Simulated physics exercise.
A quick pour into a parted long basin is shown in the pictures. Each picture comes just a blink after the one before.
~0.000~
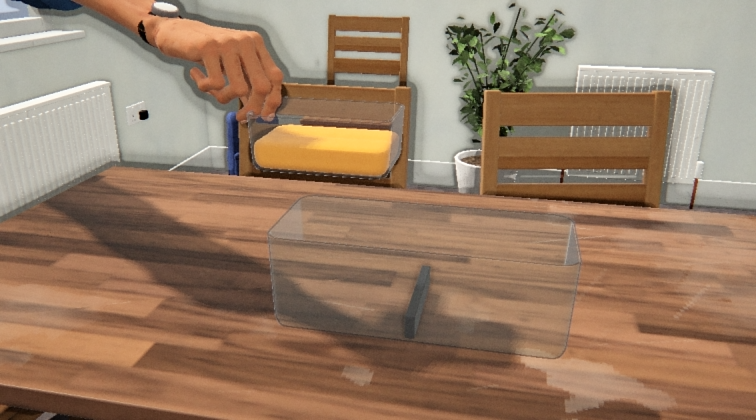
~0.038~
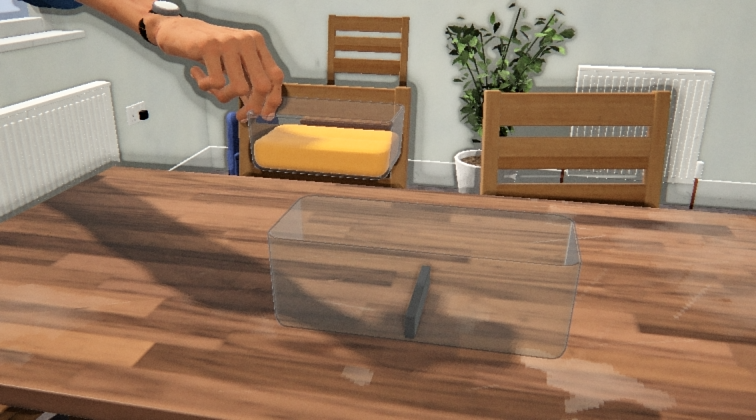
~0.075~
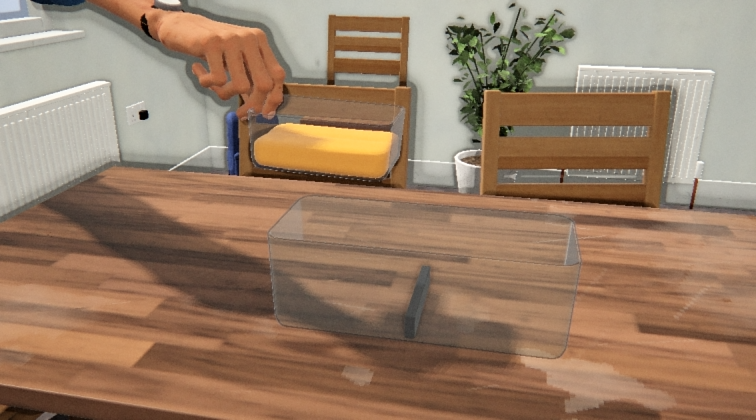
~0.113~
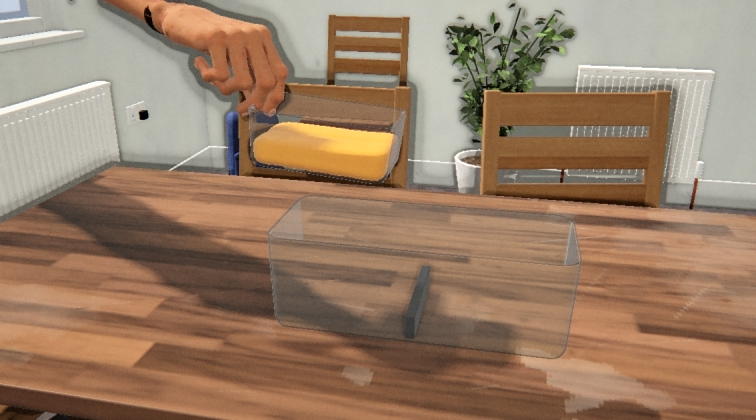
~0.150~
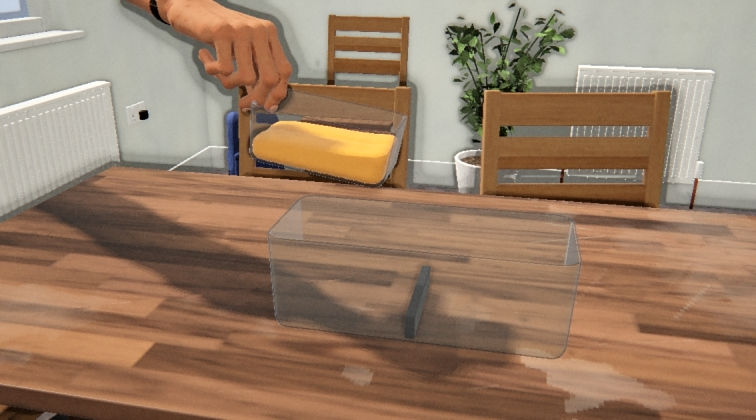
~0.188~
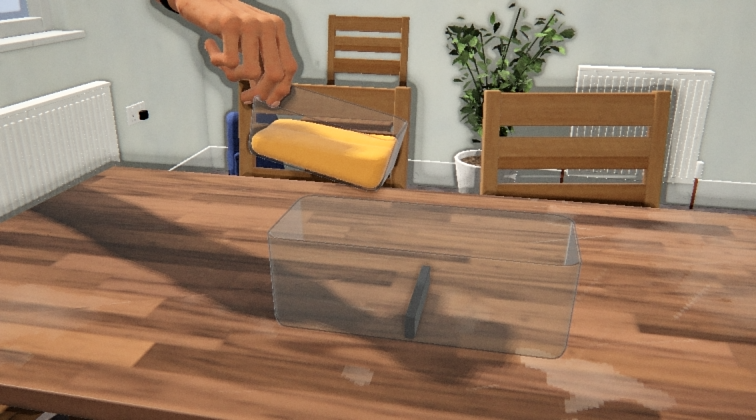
At the start, a hand holds a small clear container of yellow-orange juice level above a wooden table, behind a long clear basin with a low dividing wall. The hand then gradually tilts the container, its right side dipping modestly, while the juice shifts inside and the basin stays still and empty.
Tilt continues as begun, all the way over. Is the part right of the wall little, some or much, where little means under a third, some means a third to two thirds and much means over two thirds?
Some.
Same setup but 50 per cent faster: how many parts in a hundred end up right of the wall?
Near 35 parts in a hundred.
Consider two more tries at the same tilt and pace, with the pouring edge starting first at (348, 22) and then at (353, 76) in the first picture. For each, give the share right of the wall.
In turn 10 % and 10 %.
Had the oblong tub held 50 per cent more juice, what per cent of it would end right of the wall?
Estimate: Close to 60 per cent.
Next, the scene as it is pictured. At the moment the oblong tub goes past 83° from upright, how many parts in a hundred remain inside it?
Looks like roughly 25 percent is still held.
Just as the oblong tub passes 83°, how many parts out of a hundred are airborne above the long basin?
That comes to near 40 percent.
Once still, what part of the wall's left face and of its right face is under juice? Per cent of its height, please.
On the left 30 %, on the right 30 %.
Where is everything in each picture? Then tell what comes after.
In the first frame, it leans 0°; its right rim is at (397, 115); the juice meets the walls at (267, 133) and (395, 141); the long basin's rim runs from (285, 216) to (577, 241); the wall's top is at (419, 290).
In the second frame, it leans 1°; its right rim is at (398, 116); the juice meets the walls at (267, 133) and (395, 142).
In the third frame, it leans 2°; its right rim is at (398, 118); the juice meets the walls at (267, 132) and (395, 143).
In the fourth frame, it leans 5°; its right rim is at (399, 122); the juice meets the walls at (267, 131) and (395, 144).
In the fifth frame, it leans 9°; its right rim is at (400, 126); the juice meets the walls at (267, 129) and (395, 145).
In the sixth frame, it leans 14°; its right rim is at (401, 133); the juice meets the walls at (266, 128) and (395, 147).
A moment on, the oblong tub is tipped on its side and 26 per cent is still to pour, 9 is left of the wall and 25 right of it.
Next, the oblong tub is tipped right over and 4 per cent is still to pour, 44 is left of the wall and 49 right of it.
Then the oblong tub is tipped right over and 0 per cent is still to pour, 50 is left of the wall and 49 right of it.
Later the oblong tub is tipped right over and 0 per cent is still to pour, 50 is left of the wall and 49 right of it.
Finally, 50 per cent lies left of the wall, 49 right of it and 1 outside.
